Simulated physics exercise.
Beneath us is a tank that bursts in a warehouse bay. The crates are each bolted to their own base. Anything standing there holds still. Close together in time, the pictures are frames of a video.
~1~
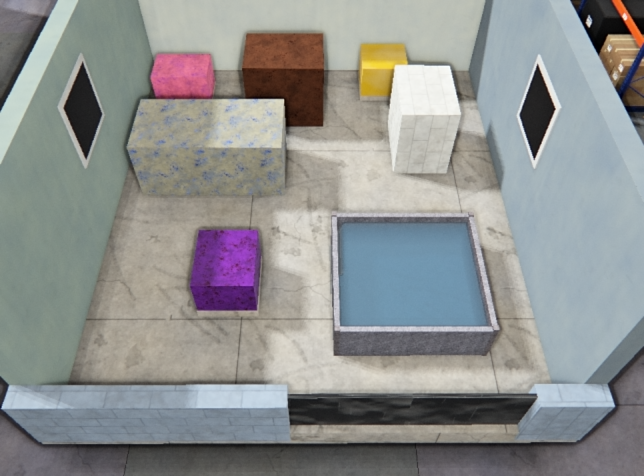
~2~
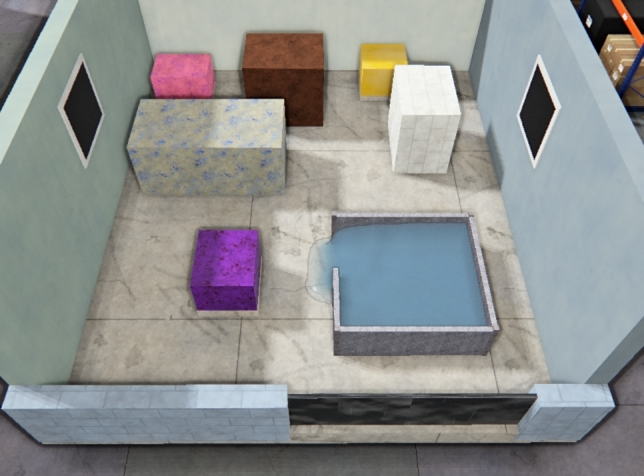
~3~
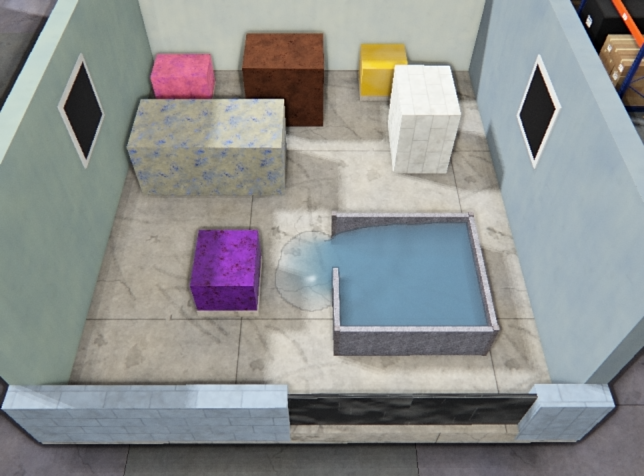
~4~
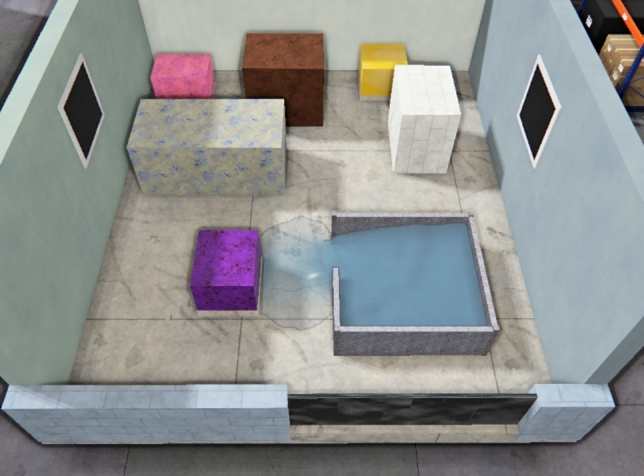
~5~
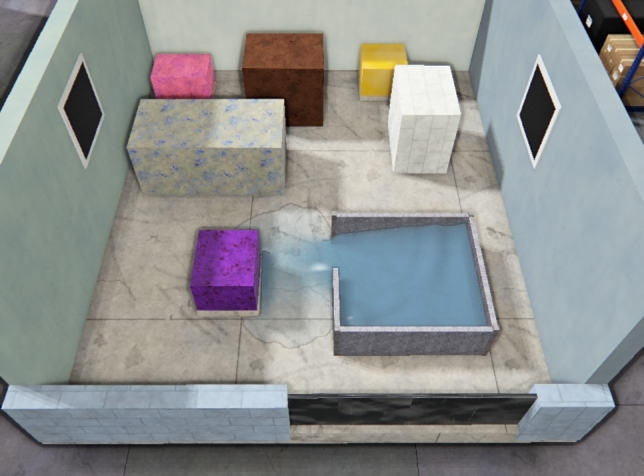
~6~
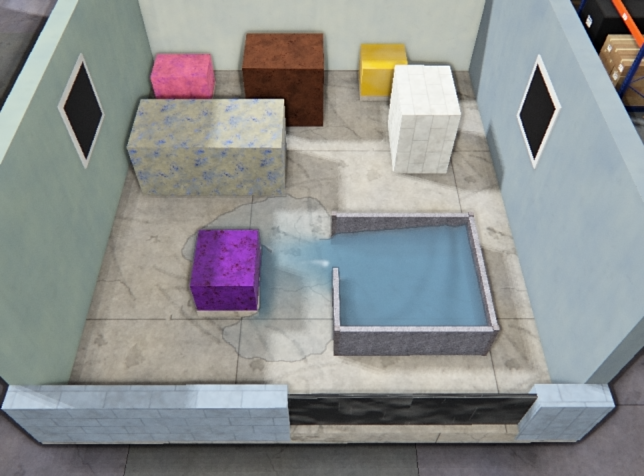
In this clip, a full water tank among coloured blocks in a walled bay opens on its left side, and water pours through the gap, spreading left across the floor to the purple block and around it.
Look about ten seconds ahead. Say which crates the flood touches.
Result: The pink crate will be caught by the water; the purple crate will be caught by the water; the yellow crate will be missed by the water.
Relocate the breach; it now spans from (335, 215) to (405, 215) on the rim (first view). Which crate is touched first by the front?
My pick is the one in yellow.
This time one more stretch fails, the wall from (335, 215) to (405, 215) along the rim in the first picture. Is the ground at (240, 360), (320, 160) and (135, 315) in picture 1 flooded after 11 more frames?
The first point is unwetted, the second swamped, the third unwetted.
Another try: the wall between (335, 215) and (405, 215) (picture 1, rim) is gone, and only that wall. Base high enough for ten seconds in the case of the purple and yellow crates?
The purple crate is not reached, the yellow crate is reached.
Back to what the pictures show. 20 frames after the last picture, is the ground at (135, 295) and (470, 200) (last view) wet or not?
First spot inundated, second spot spared.
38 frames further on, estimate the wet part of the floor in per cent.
Roughly 70 %.
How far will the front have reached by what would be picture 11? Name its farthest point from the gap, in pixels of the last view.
The farthest wet spot is near (120, 204).
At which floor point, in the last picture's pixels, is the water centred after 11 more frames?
About (320, 281) in the last view.
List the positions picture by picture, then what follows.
The first picture shows the water tank at (408, 271) is whole and still.
In the second picture, the front is at (321, 297), out from the gap at (336, 261).
In the third picture, the front is at (284, 285), out from the gap at (336, 262).
In the fourth picture, water pours out at (336, 262) and has run to a hidden place.
In the fifth picture, water pours out at (336, 262) and has run to a hidden place.
In the sixth picture, the front is at (192, 248), out from the gap at (336, 262).
A moment on, water covers 20 % of the floor; the pink crate not reached, the purple crate water round its plinth, the yellow crate not reached.
Next, water covers 30 % of the floor; the pink crate not reached, the purple crate water round its plinth, the yellow crate not reached.
Then, water covers 50 % of the floor; the pink crate water round its plinth, the purple crate water round its plinth, the yellow crate not reached.
Later, water covers 70 % of the floor; the pink crate water round its plinth, the purple crate water round its plinth, the yellow crate water round its plinth.
In the end, water covers 95 % of the floor; the pink crate was topped, the purple crate was topped, the yellow crate stayed above the water.
